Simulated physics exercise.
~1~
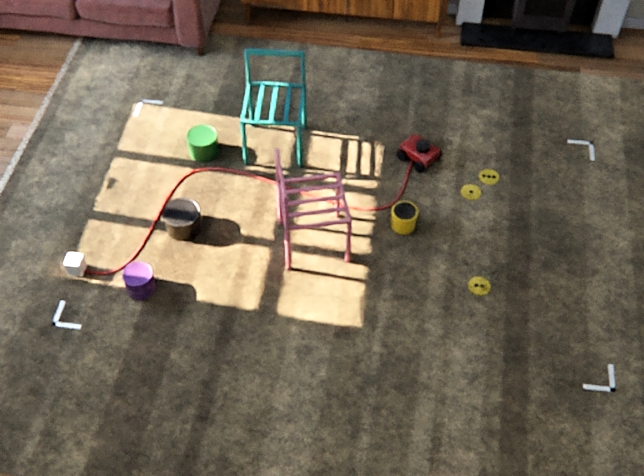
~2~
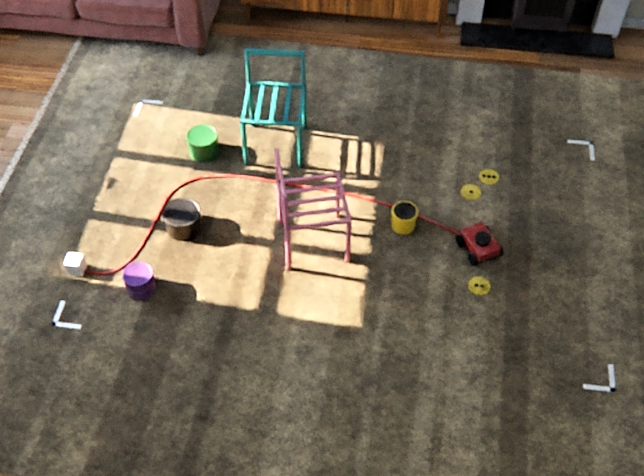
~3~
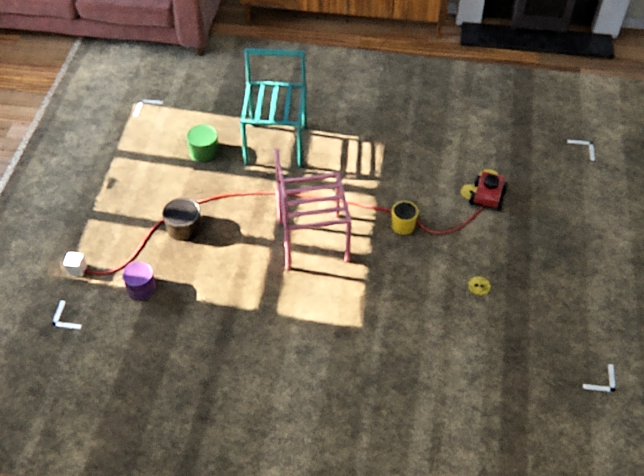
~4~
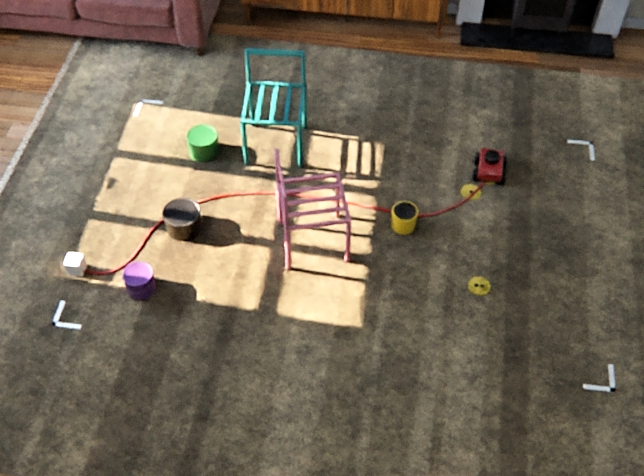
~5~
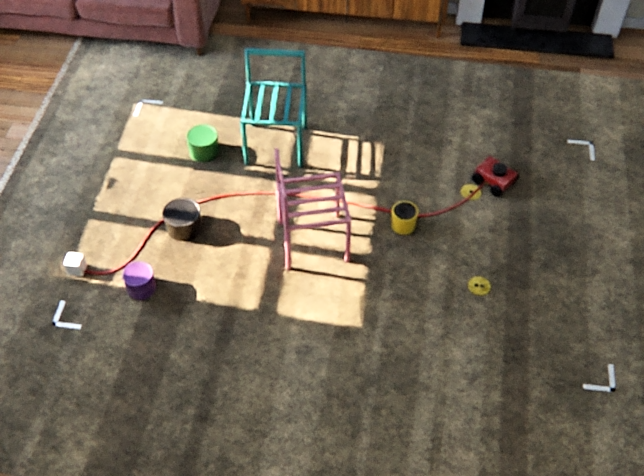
On a living-room floor, a small red cart towing a red lead drives right and down past the yellow pot, then turns up to the upper yellow marks and stops there, the lead trailing beneath the pink chair while the chairs and bins stay put and the plug stays in.
